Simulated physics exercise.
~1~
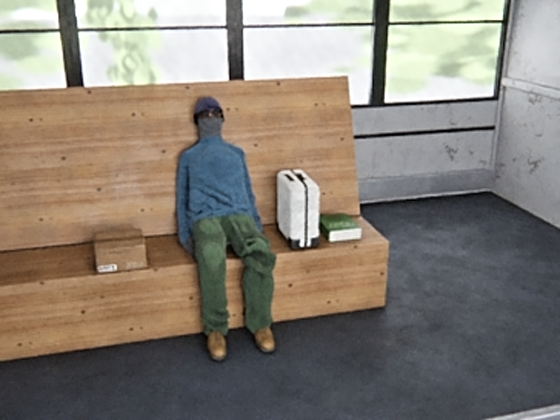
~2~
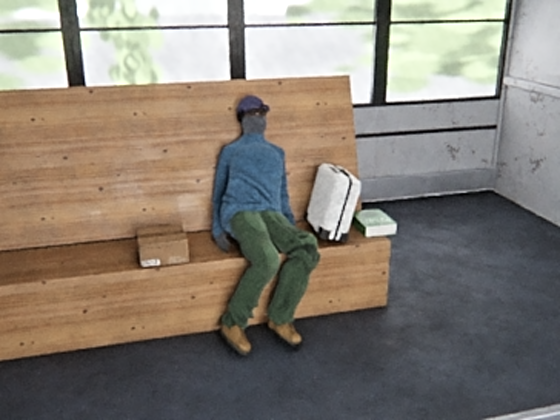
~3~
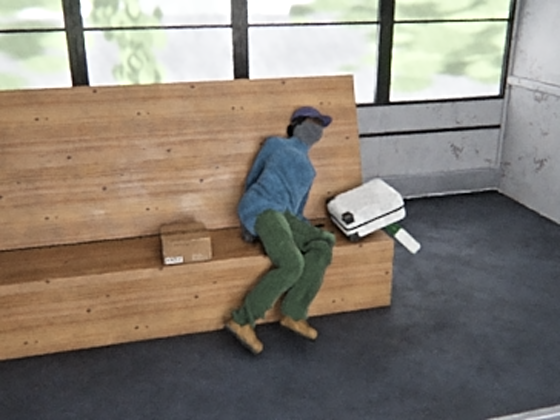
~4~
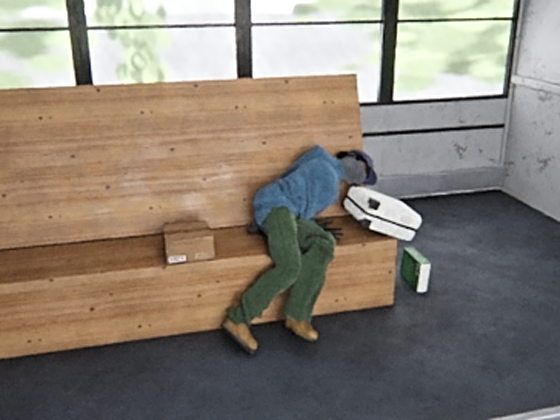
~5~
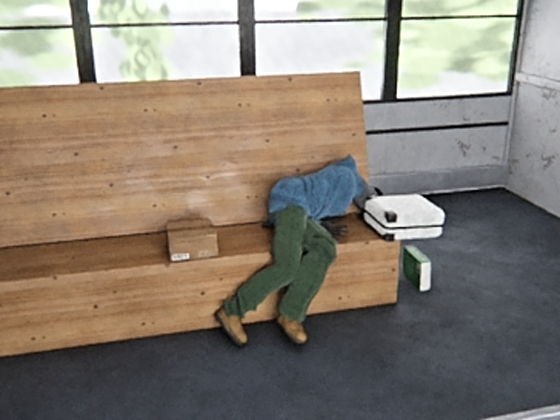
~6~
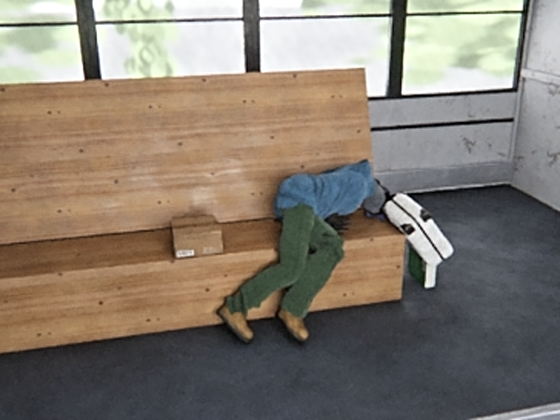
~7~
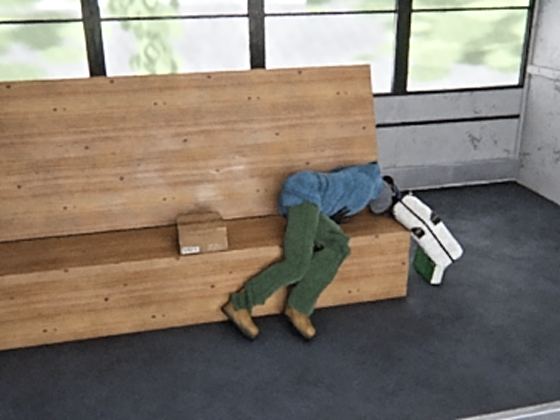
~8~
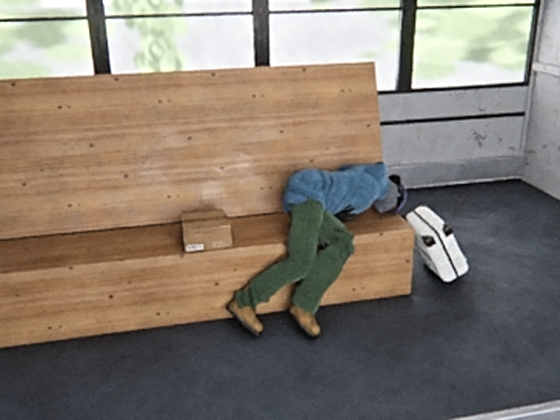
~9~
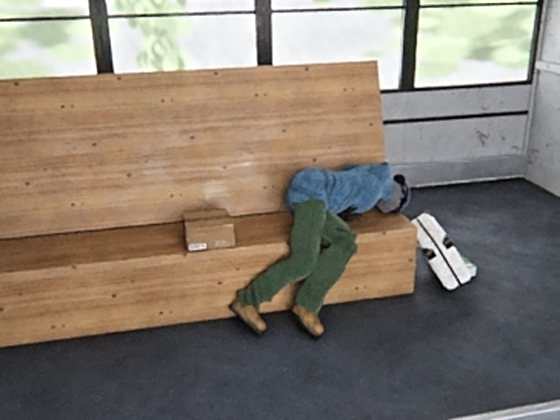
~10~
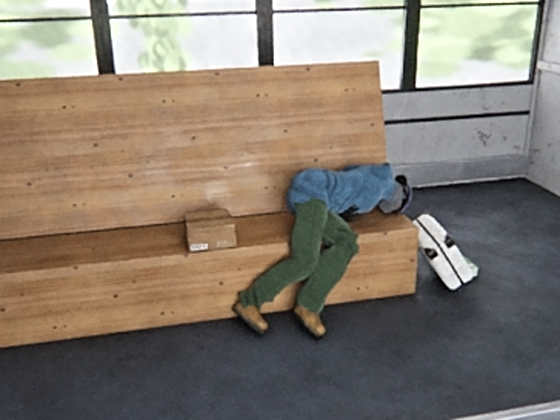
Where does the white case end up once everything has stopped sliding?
It ends up off the seat, having tipped over the right end of the bench, and rests at a slant beside it with the green folder.
